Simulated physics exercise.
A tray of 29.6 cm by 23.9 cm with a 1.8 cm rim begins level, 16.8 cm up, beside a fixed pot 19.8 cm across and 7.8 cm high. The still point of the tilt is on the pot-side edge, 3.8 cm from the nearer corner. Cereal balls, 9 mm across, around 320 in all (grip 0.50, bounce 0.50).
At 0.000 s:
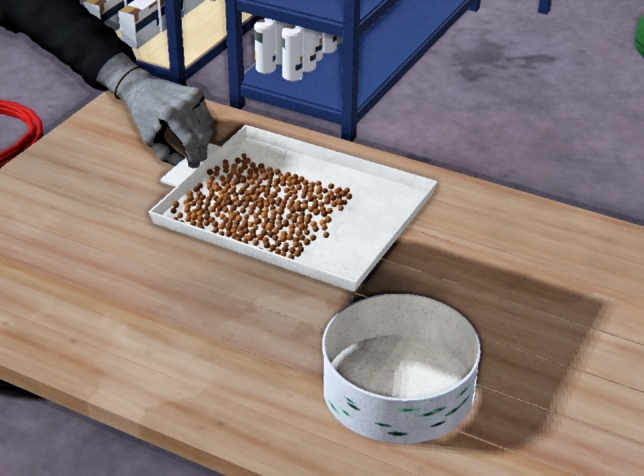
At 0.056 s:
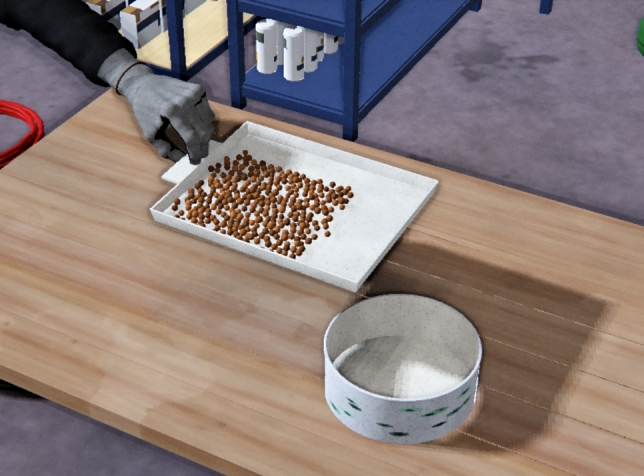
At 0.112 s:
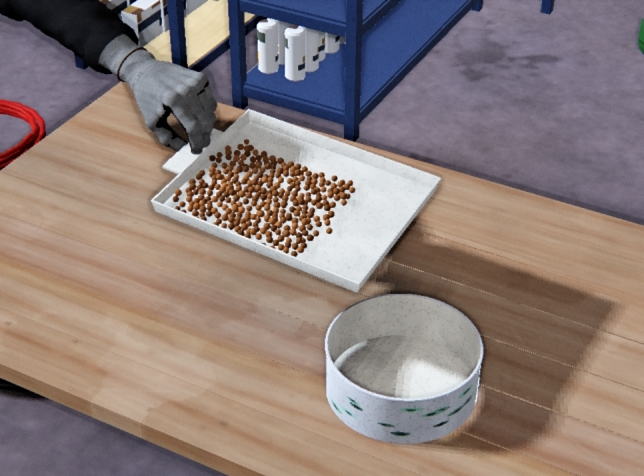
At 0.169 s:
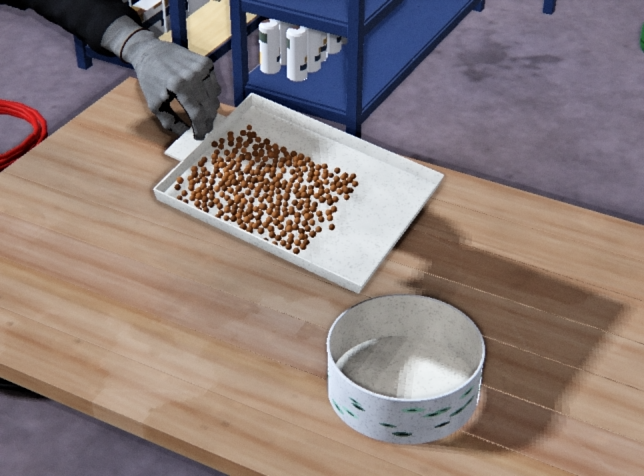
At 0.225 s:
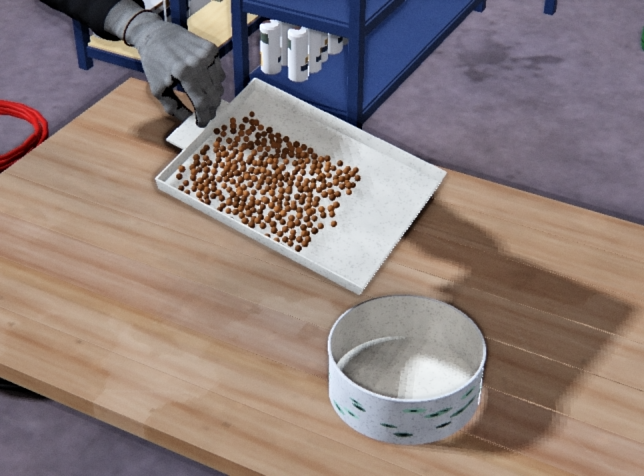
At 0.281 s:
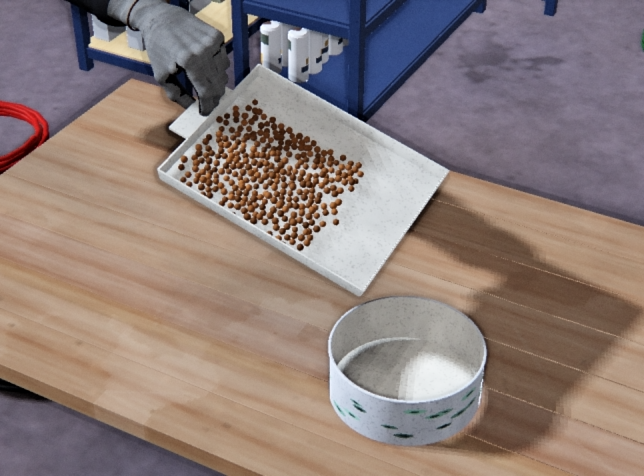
A gloved grey hand in a dark sleeve, at the upper left, tilts a shallow white tray of small brown balls, raising its far side steadily while the corner near the pot stays low. The balls stay bunched toward the handle end, and a white pot with green marks sits at lower right. The steady, raised view looks down on a wooden table, with blue shelving and a grey floor behind.
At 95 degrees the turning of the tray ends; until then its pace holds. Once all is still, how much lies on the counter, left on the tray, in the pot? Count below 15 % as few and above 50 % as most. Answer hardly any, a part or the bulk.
On the counter: Hardly any; left on the tray: Hardly any; in the pot: The bulk.
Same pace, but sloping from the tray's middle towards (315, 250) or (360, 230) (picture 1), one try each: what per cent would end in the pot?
About 95 and 70 per cent.
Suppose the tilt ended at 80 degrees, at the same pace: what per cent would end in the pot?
It would be near 75 per cent.
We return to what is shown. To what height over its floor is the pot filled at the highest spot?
About 2.5 cm.
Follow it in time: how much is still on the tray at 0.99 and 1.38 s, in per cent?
In turn: 65, 10.
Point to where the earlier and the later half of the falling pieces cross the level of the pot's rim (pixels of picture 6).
First near (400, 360), later near (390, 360).
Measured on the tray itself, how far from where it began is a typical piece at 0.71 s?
Roughly 13 cm.
After 0.71 s, tilt 56 degrees; the tray holds 100 %, the pot 0 %.
After 0.99 s, tilt 80 degrees; the tray holds 65 %, the pot 20 %.
Then, at 1.38 s, tilt 95 degrees; the tray holds 10 %, the pot 85 %.
By 2.1 s all is still; counter 0 %, tray 0 %, pot 100 %.
